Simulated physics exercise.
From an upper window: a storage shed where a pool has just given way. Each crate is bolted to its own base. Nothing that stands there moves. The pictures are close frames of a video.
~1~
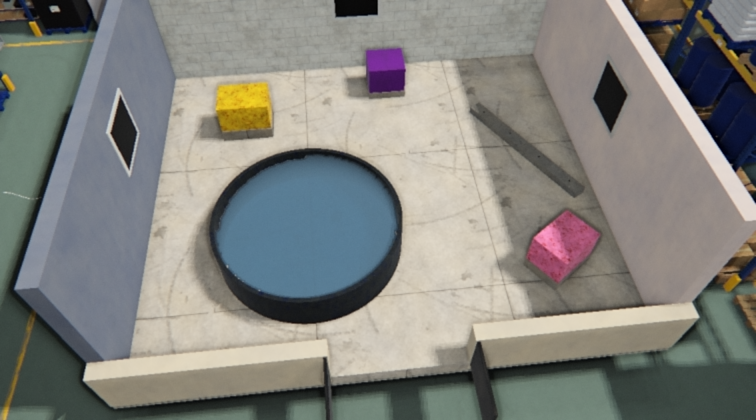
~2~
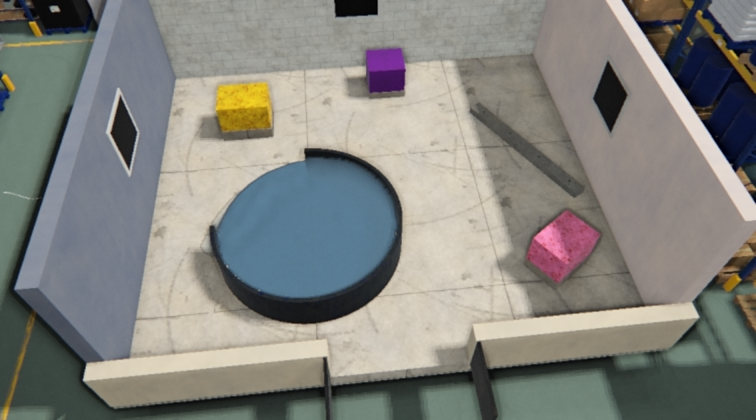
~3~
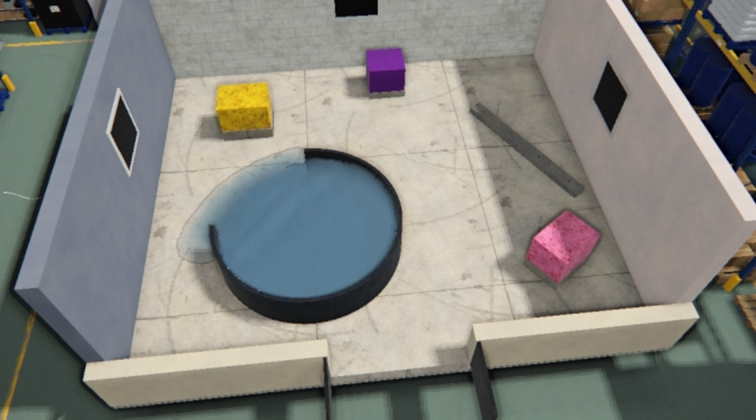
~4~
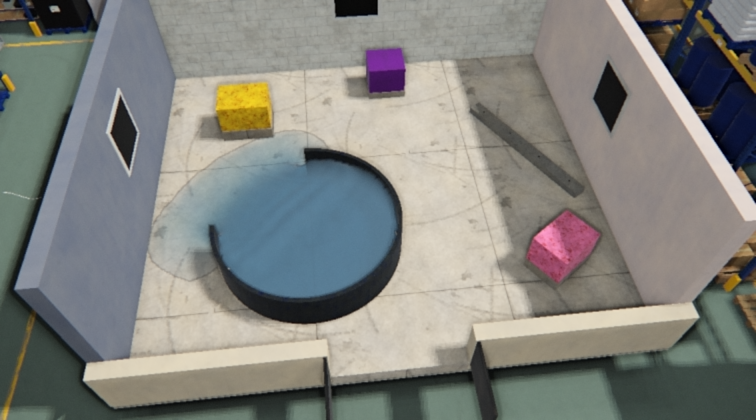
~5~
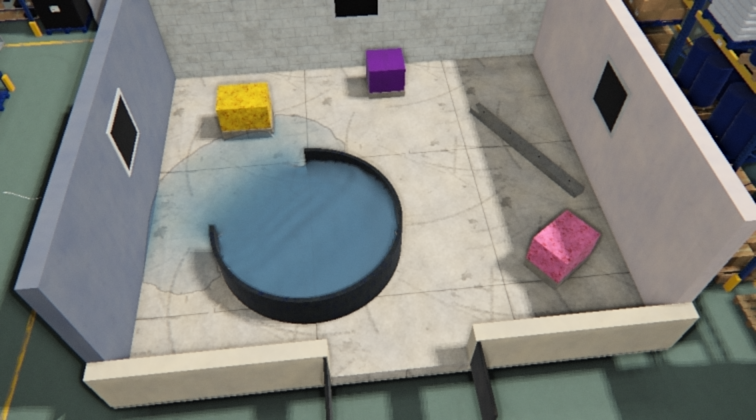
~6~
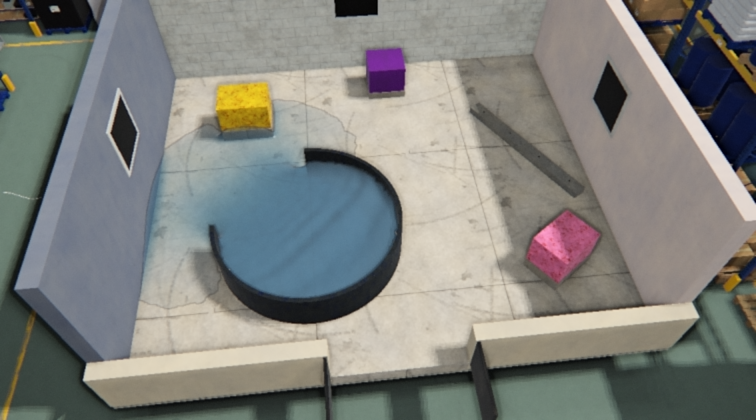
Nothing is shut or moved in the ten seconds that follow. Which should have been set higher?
In the end: The yellow crate is wetted; the pink crate escapes dry; the purple crate is wetted.
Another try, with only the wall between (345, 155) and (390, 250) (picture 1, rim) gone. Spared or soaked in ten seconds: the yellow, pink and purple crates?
Then: The yellow crate remains dry, the pink crate takes water, the purple crate is topped.
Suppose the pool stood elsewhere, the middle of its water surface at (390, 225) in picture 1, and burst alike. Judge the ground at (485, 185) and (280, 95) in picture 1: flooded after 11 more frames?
One after the other: Not flooded, flooded.
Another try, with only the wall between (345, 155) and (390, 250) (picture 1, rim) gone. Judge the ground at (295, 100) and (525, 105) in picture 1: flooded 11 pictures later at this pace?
As listed: Clear, wet.
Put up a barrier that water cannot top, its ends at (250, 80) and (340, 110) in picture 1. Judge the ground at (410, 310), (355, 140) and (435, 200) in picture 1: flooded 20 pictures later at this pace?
In that order: Not flooded, wet, free of water.
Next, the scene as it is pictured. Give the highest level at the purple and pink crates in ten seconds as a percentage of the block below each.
In turn 230 and 80 per cent.
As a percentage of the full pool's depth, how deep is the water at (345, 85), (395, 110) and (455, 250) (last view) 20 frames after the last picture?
About 30, 8 and 0 per cent.
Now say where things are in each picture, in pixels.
In the first picture, still water in the round tank at (307, 220).
In the second picture, the front is at (207, 250), out from the gap on the round tank's far side.
In the third picture, the front is at (188, 254), out from the gap on the round tank's far side.
In the fourth picture, water pours out on the round tank's far side and has run to (158, 257).
In the fifth picture, water pours out on the round tank's far side and has run to (303, 120).
In the sixth picture, water pours out on the round tank's far side and has run to (279, 102).
A moment on, water covers 20 % of the floor; the yellow crate water round its plinth, the pink crate not reached, the purple crate not reached.
Next, water covers 30 % of the floor; the yellow crate water round its plinth, the pink crate not reached, the purple crate water round its plinth.
Then, water covers 45 % of the floor; the yellow crate water round its plinth, the pink crate not reached, the purple crate water round its plinth.
Later, water covers 90 % of the floor; the yellow crate water round its plinth, the pink crate water round its plinth, the purple crate water round its plinth.
In the end, water covers 100 % of the floor; the yellow crate was topped, the pink crate stayed above the water, the purple crate was topped.
